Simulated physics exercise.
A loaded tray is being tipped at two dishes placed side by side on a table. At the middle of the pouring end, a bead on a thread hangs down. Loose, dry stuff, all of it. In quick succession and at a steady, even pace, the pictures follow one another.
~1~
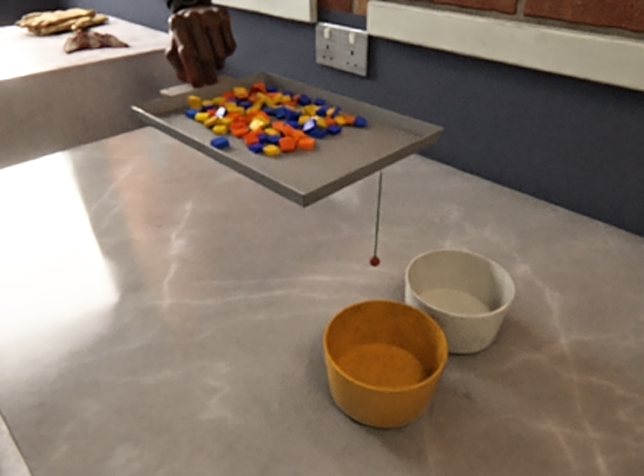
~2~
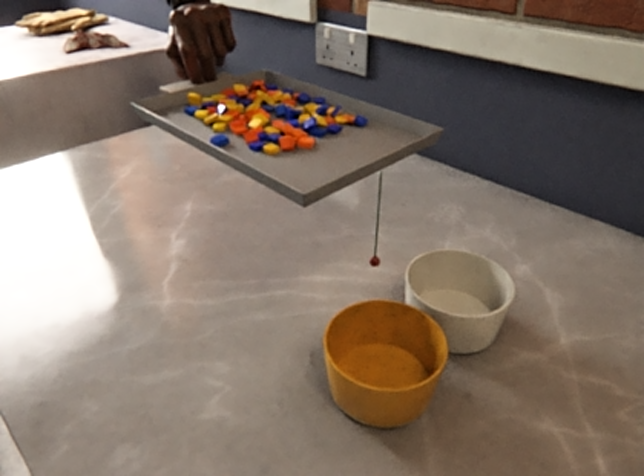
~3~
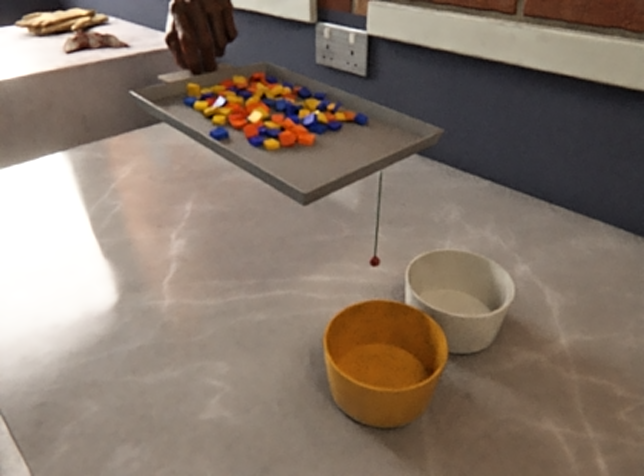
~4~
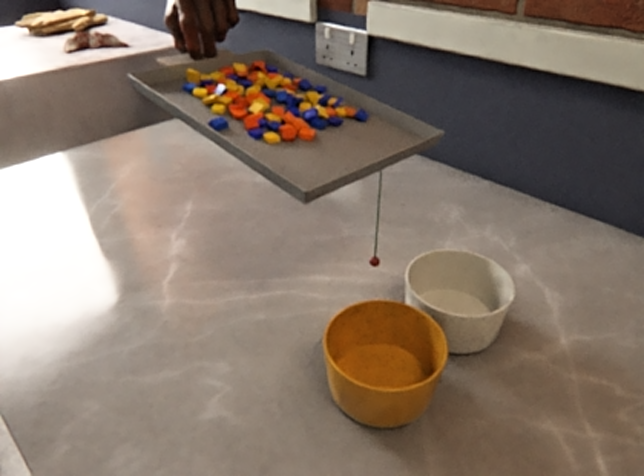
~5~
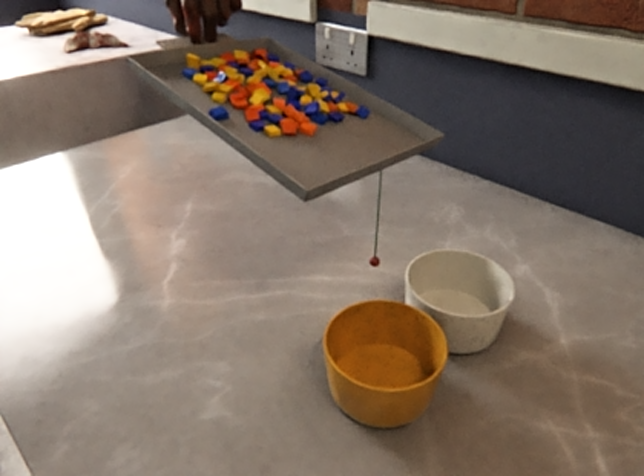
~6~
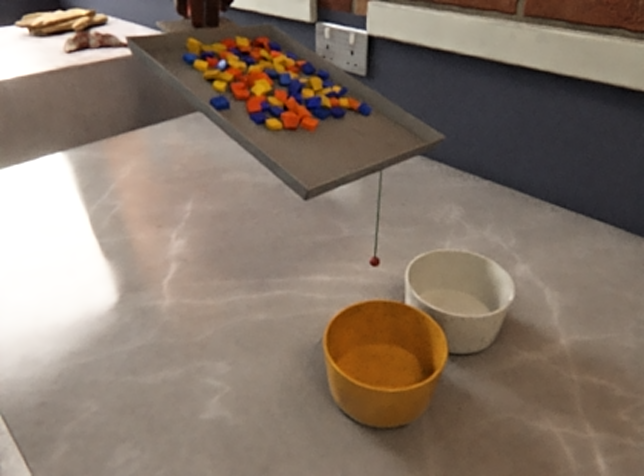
A hand steadily raising the far end of a grey tray of colourful small pieces above an orange bowl and a white bowl.
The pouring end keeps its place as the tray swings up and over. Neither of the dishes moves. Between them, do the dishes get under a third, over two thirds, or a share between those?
Between them they get a share between those.
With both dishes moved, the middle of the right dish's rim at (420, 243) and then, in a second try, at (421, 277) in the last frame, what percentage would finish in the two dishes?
It comes to near 70 per cent the first time and near 50 per cent the second time.
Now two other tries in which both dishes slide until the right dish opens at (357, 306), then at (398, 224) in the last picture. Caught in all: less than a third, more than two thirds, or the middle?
Try one: Under a third; try two: Under a third.
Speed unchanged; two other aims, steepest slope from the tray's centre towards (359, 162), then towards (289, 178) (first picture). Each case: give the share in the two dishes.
80 % and 10 %, roughly.
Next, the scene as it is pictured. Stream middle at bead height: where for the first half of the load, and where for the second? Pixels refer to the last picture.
Around (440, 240) first; around (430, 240) second.
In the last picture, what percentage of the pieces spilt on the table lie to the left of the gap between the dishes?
Looks like close to 30 per cent of it.
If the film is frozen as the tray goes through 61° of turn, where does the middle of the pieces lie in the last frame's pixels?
I'd put it at about (410, 138).
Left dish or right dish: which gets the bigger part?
That one is the one on the right.
Soon after the last picture, tray tipped steeply; most on the tray; a stray few in the left dish; a small part in the right dish; a small part in the air.
A little later, tray tipped past a quarter turn; about a quarter on the tray; a stray few in the left dish; about a quarter in the right dish; about a quarter outside both; about a quarter in the air.
Later still, tray tipped past a quarter turn; a stray few in the left dish; about half in the right dish; about half outside both.
At rest, tray tipped past a quarter turn; a stray few in the left dish; about half in the right dish; about half outside both.
